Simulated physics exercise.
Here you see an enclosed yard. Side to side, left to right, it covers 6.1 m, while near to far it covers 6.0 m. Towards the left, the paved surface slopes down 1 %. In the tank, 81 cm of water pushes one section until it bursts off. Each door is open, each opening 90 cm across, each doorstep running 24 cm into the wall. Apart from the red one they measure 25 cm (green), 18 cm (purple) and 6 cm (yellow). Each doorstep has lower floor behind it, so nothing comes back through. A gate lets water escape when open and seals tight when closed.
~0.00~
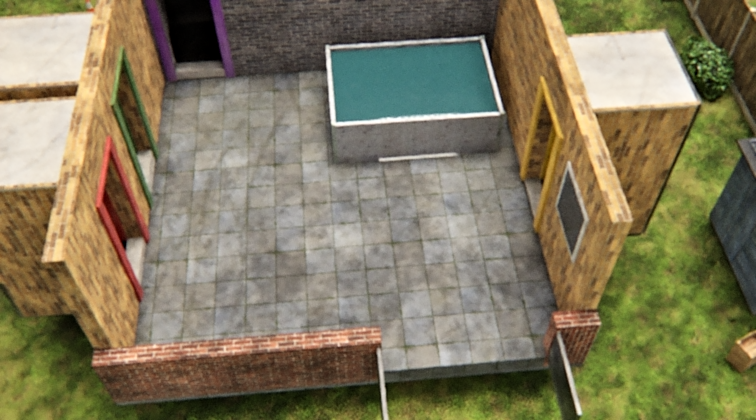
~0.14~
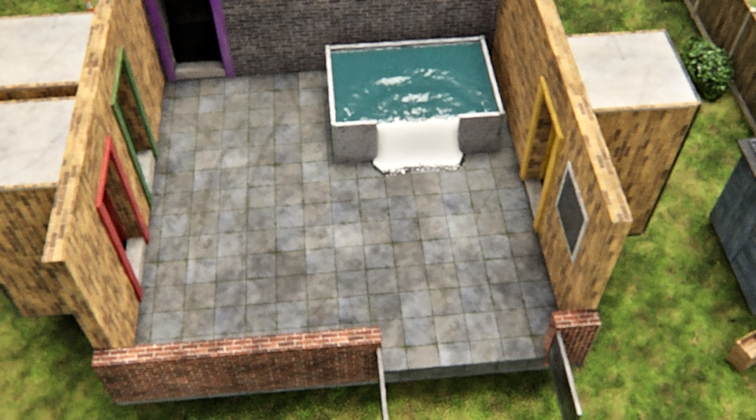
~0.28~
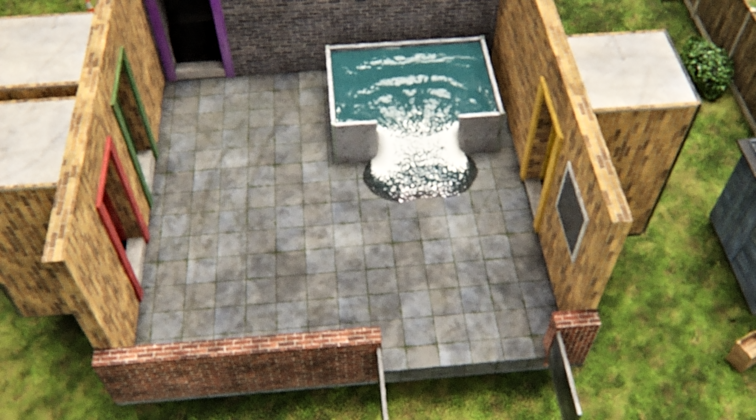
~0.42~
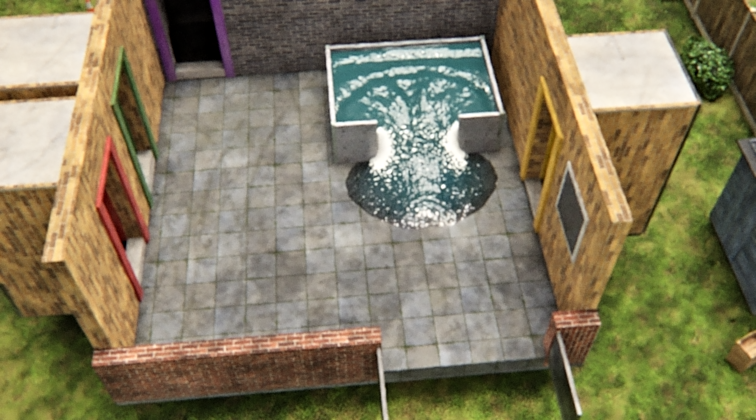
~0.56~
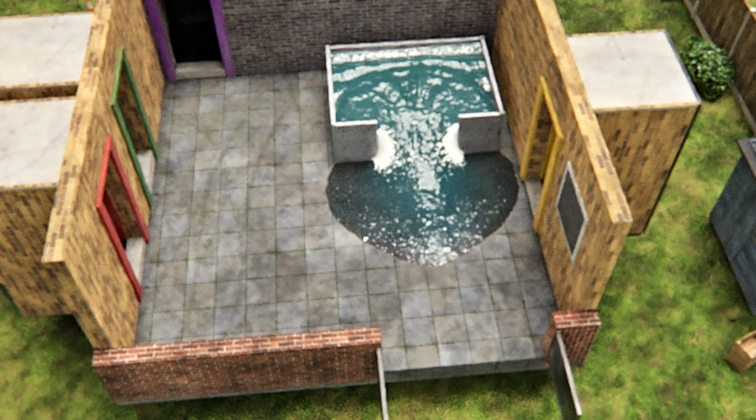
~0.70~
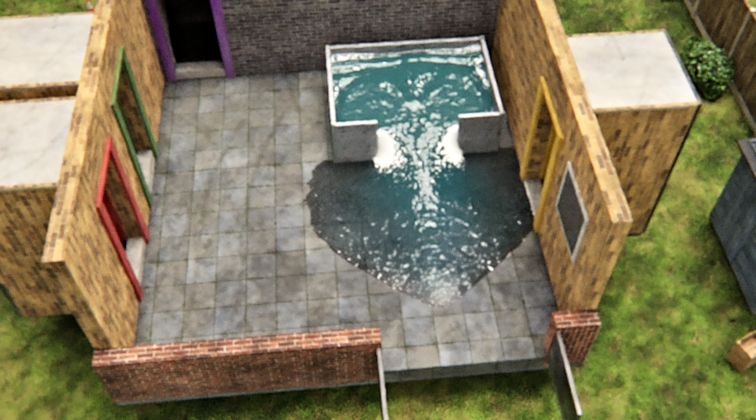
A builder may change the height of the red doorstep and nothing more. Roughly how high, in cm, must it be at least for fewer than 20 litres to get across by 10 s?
Roughly 6.5 cm is just enough.
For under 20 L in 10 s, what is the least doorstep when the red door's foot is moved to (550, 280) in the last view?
Minimum: Close to 14.0 cm.
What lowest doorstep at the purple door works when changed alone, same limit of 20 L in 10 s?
The purple door needs around 8.0 cm.
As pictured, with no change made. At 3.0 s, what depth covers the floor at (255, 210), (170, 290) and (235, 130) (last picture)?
Close to 0, 2 and 0 cm deep.
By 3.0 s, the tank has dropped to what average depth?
Average depth: Approx. 34 cm.
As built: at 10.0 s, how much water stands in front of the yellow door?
Depth: Near 2.5 cm.
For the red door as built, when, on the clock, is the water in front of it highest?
At roughly 4.0 s.
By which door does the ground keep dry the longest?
It's the purple one.
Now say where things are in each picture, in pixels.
The tank at (411, 83) is whole and still, 81 cm deep; the red door at (126, 228) is dry, in the first frame.
The front is at (386, 172), 0.3 m from the gap at (417, 144); 0.4 m2 of floor is wet, 81 cm left at the back, in the second frame.
The front is at (393, 196), 0.9 m from the gap at (417, 145); 1.3 m2 of floor is wet, 81 cm left at the back, in the third frame.
The gap is at (417, 146), the front 1.4 m out at (400, 223); the back of the tank holds 76 cm, in the fourth frame.
The gap is at (417, 145), the front 2.2 m out at (429, 262); the back of the tank holds 68 cm, in the fifth frame.
Water pours out at (417, 144) and has run 2.9 m, to (440, 302); about 5 cm deep outside, 72 cm at the back; the red door at (126, 228), 4.8 m from the gap, is still 2.8 m from the nearest water, in the sixth frame.
After 1.4 s water covers 40 % of the floor, deepest (46 cm) near (413, 159); it has not reached the red door.
After 3.0 s water covers 55 % of the floor, deepest (34 cm) near (132, 377); 4 cm at the red door, 0 litres in over its 17 cm doorstep.
After 10.0 s water covers 95 % of the floor, deepest (10 cm) near (159, 131); 7 cm at the red door, 0 litres in over its 17 cm doorstep.
At the red door as built, the water arrived by 3.0 s and peaked near 11 cm at 4.0 s.
Run again over the same 10 s with other heights there, 32 litres in over 5.5 cm, 12 litres over 7.5 cm. The limit of 20 litres is kept from about 6.5 cm up.
